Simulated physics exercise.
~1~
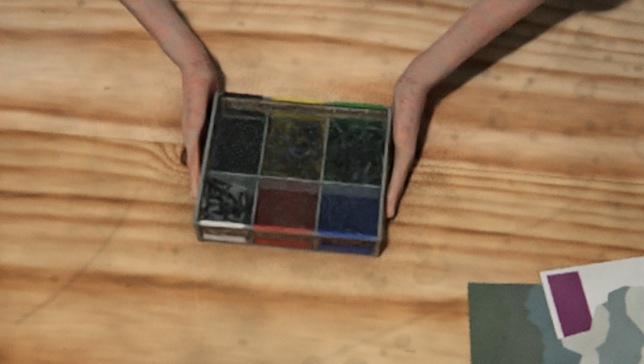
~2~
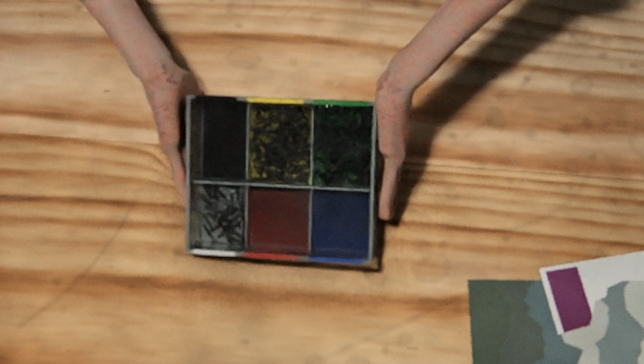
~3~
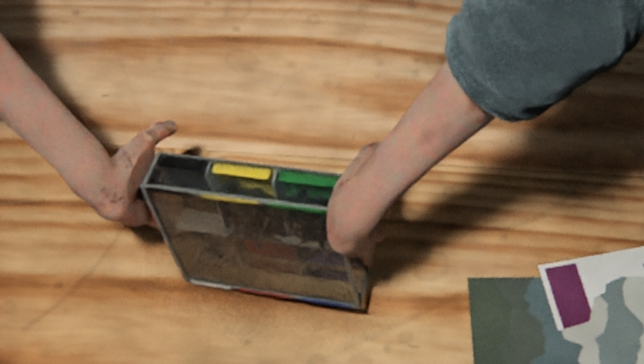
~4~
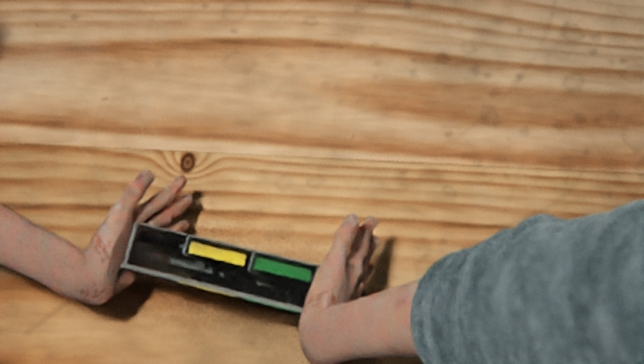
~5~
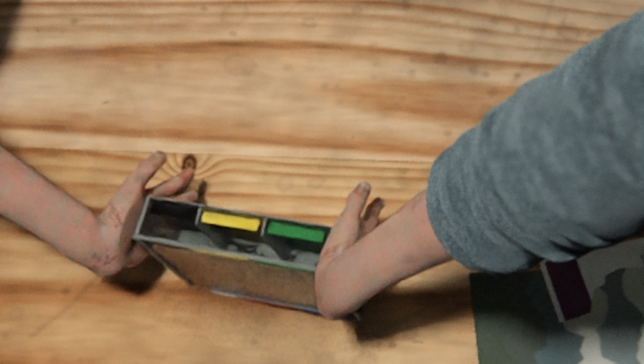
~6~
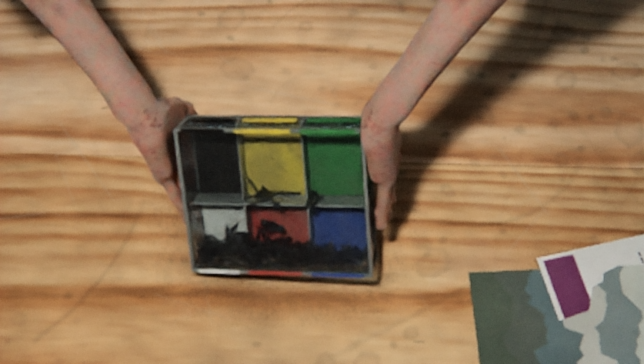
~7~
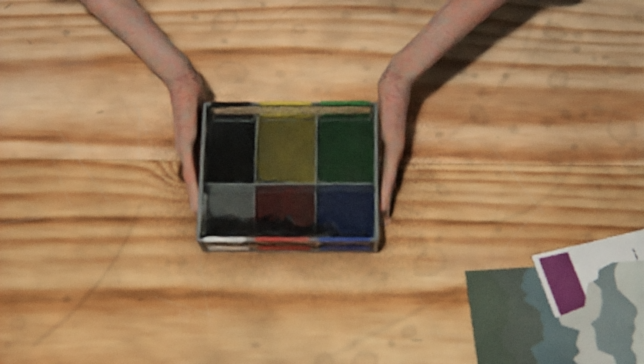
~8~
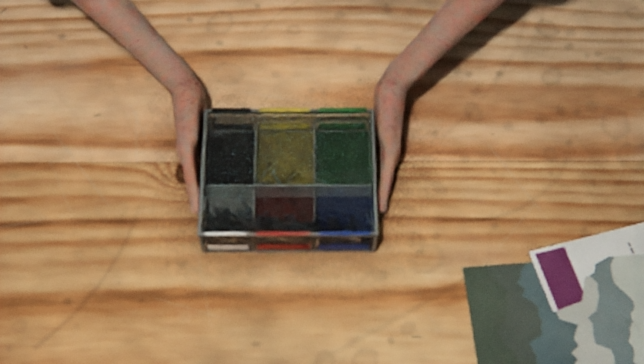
On a wooden table, two hands tilting a clear-lidded box of dark screws over coloured compartments steeply upright, then lowering it flat.
